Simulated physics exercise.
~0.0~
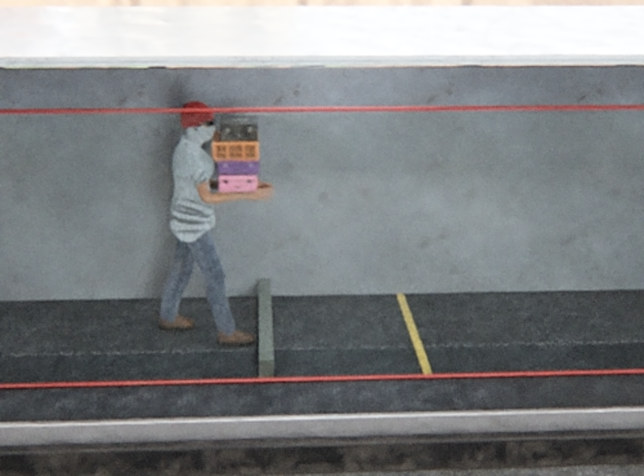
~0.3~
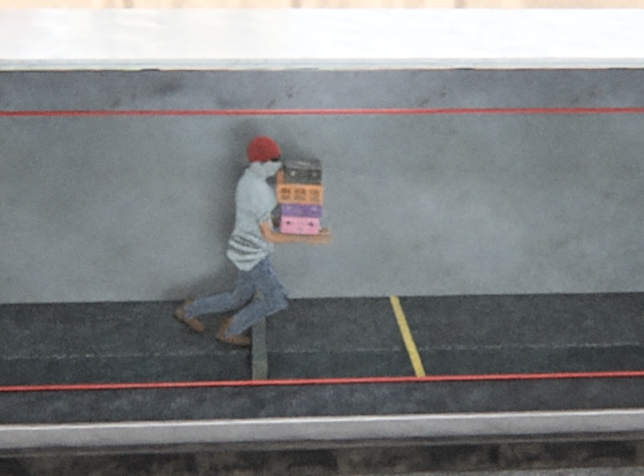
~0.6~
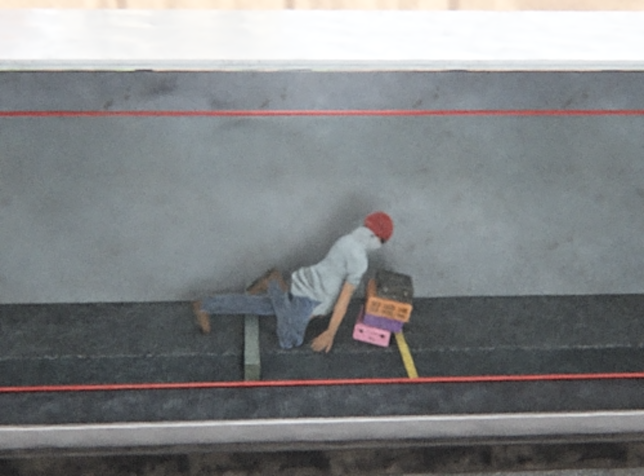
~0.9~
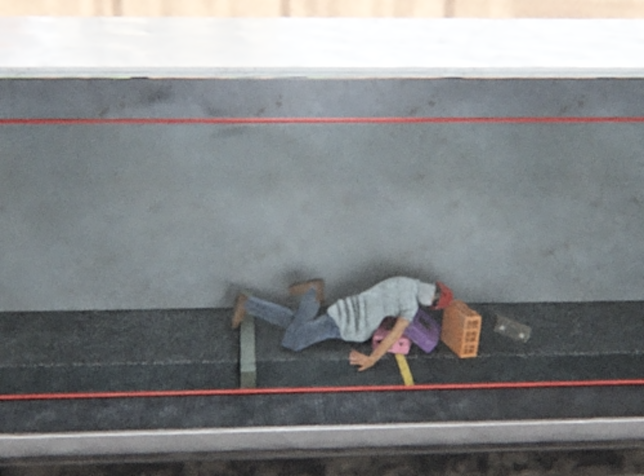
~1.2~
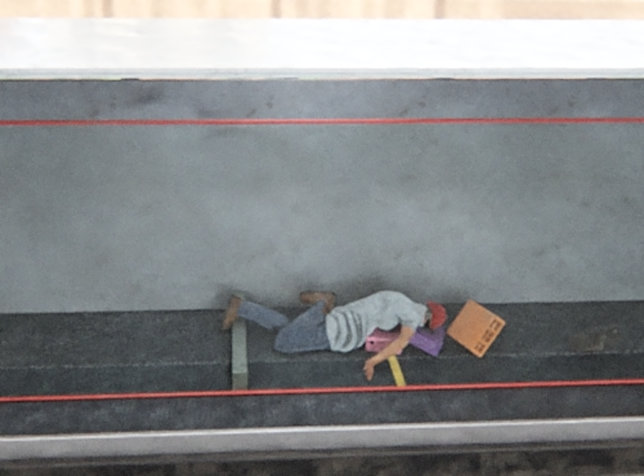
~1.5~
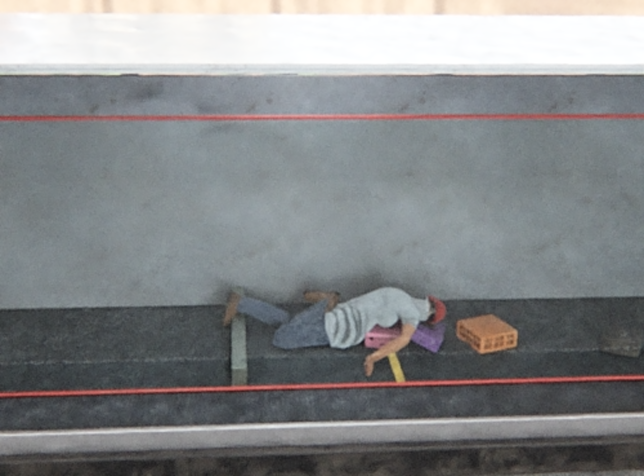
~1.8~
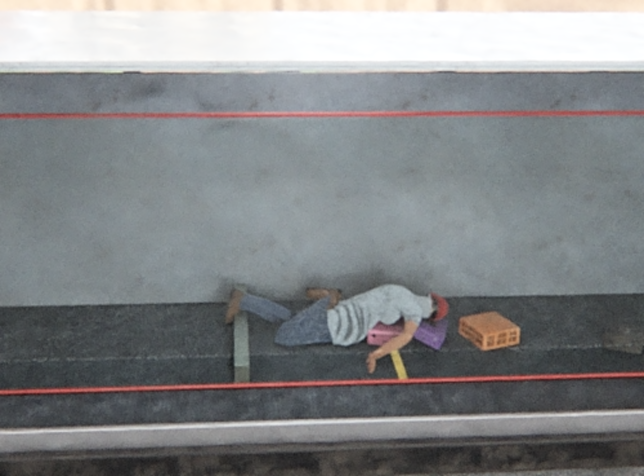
Along a dark walkway beside a grey wall, a person in a red cap carries four stacked crates rightward, trips over a low rail and falls forward as the stack spills, ending face down, head past the yellow line, with an orange crate resting upside down beyond.
